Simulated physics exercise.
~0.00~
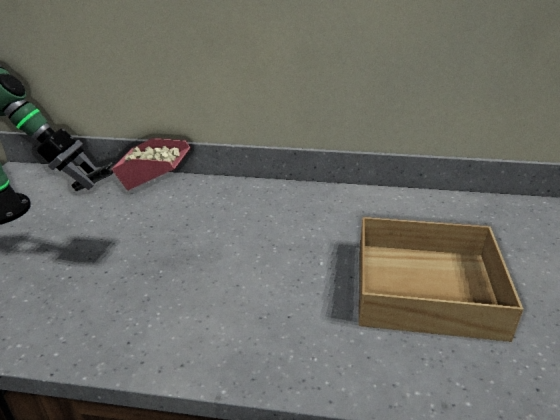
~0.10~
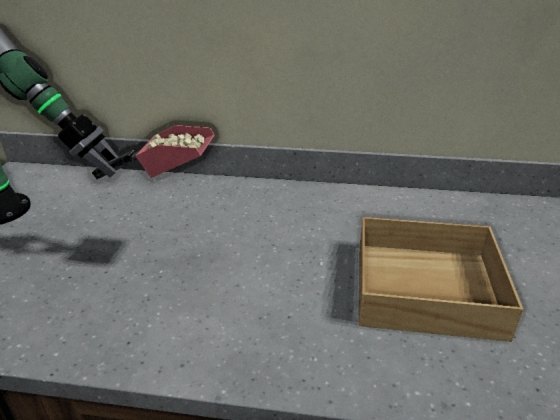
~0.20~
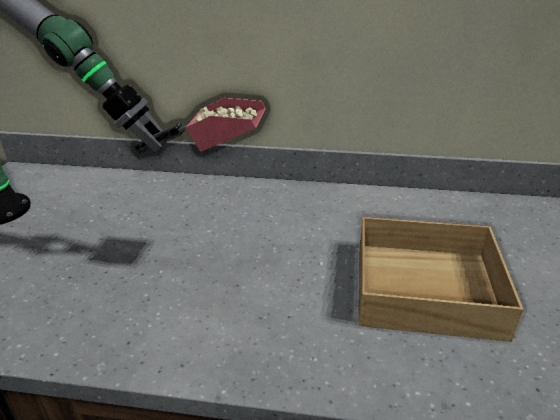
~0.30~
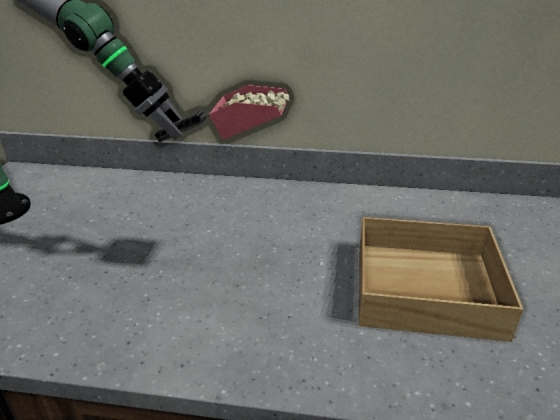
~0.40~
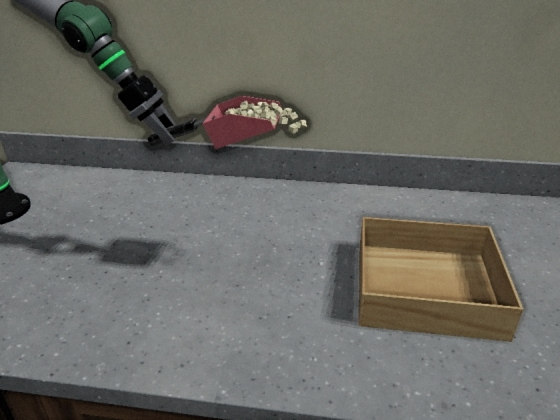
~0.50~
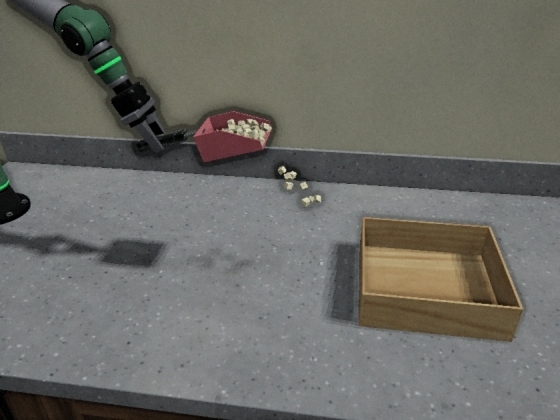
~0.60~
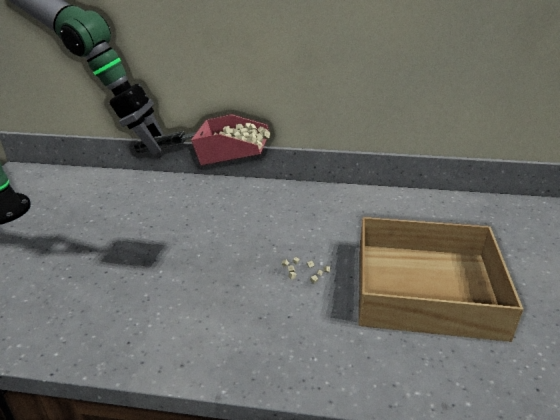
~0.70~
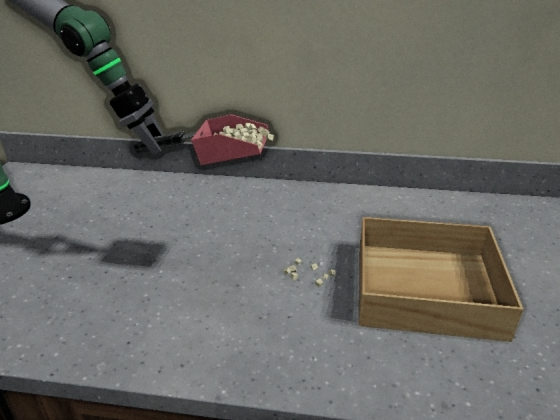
The clip opens with a dark and green robotic arm at the left holding a red scoop heaped with small pale cubes above a speckled gray counter, while an open wooden box sits at the right. The arm carries the scoop to the right and upward, still well short of the box. It then draws back slightly to the left and dips, and some pieces slide off the open front edge. A small cluster drops through the air and lands on the counter just left of the box. The arm finally holds still, with most of the cubes still in the scoop and the box empty.
